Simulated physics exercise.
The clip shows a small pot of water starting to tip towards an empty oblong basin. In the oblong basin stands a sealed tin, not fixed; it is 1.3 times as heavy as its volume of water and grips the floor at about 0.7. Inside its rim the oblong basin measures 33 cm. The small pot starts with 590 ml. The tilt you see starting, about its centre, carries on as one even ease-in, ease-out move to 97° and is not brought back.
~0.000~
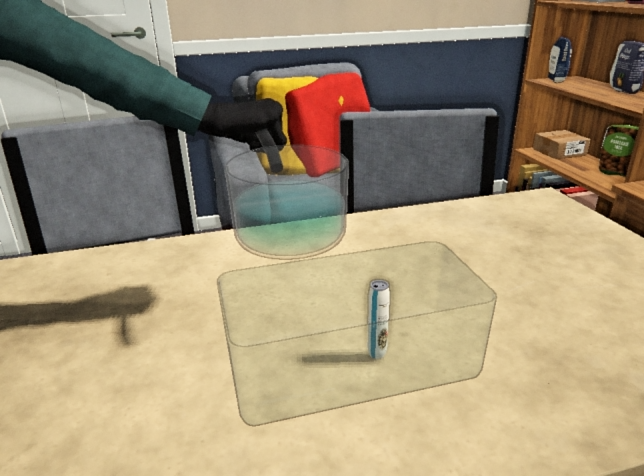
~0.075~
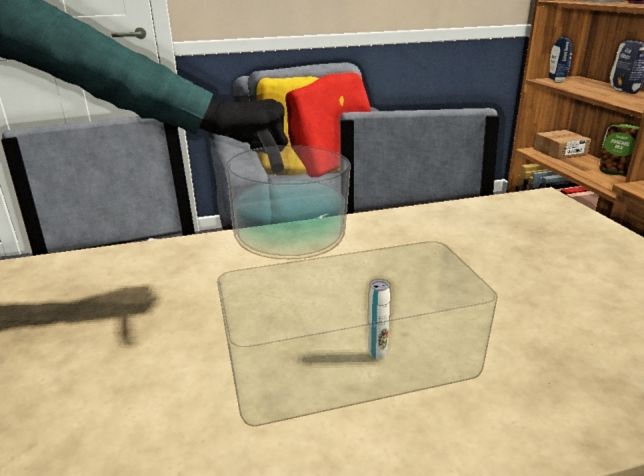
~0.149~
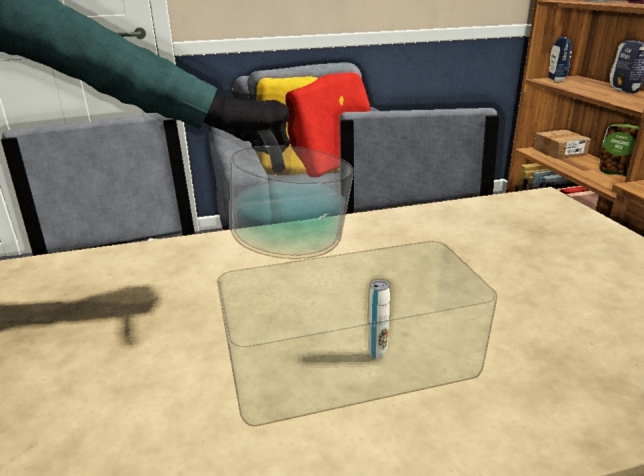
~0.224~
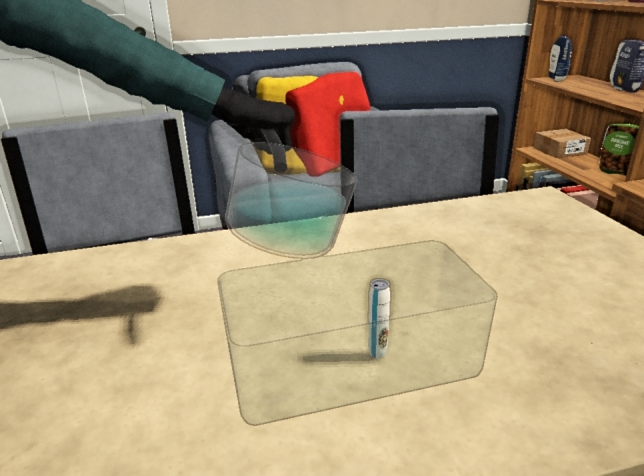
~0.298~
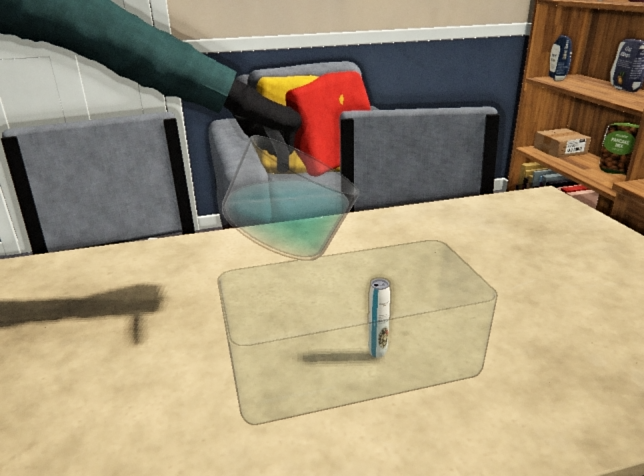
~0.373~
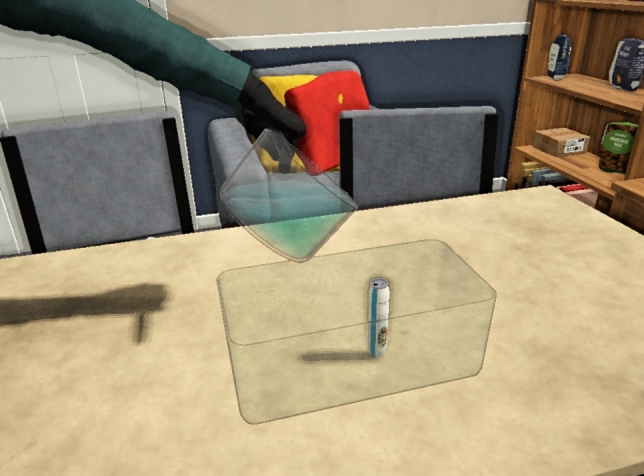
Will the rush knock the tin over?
It goes over.
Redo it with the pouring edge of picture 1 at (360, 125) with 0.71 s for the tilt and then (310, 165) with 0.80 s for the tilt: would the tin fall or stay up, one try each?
First it keeps standing; then it stays up.
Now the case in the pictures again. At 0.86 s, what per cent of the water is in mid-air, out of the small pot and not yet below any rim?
About 10 per cent.
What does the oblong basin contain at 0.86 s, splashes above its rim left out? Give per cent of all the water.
Near 72 in a hundred.
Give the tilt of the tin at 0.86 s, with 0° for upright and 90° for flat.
About 0°.
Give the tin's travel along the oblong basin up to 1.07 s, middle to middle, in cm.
About 2 cm.
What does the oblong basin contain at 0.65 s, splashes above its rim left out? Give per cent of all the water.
Near 20 in a hundred.
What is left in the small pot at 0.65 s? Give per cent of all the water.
About 48 per cent.
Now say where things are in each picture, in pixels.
The first picture shows tilt 0°; pouring edge (344, 159); surface from (233, 204) to (340, 191); the oblong basin's rim runs from (223, 309) to (468, 268); the tin's top is at (379, 288).
The second picture shows tilt 2°; pouring edge (346, 161); surface from (233, 204) to (341, 192).
The third picture shows tilt 8°; pouring edge (349, 167); surface from (233, 204) to (340, 191).
The fourth picture shows tilt 18°; pouring edge (352, 176); surface from (230, 204) to (342, 192).
The fifth picture shows tilt 30°; pouring edge (354, 188); surface from (225, 201) to (345, 192).
The sixth picture shows tilt 43°; pouring edge (352, 202); surface from (225, 196) to (351, 194).
Then, 0.65 s in, the tilt is 89° and 48 per cent is still to pour; the tin stands where it began.
Then, 0.86 s in, the tilt is 97° and 17 per cent is still to pour; the tin stands where it began.
Then, 1.07 s in, the tilt is 97° and 5 per cent is still to pour; the tin leans 17°.
Then, 1.30 s in, the tilt is 97° and 1 per cent is still to pour; the tin lies on its side.
Finally, the tin lies on its side.
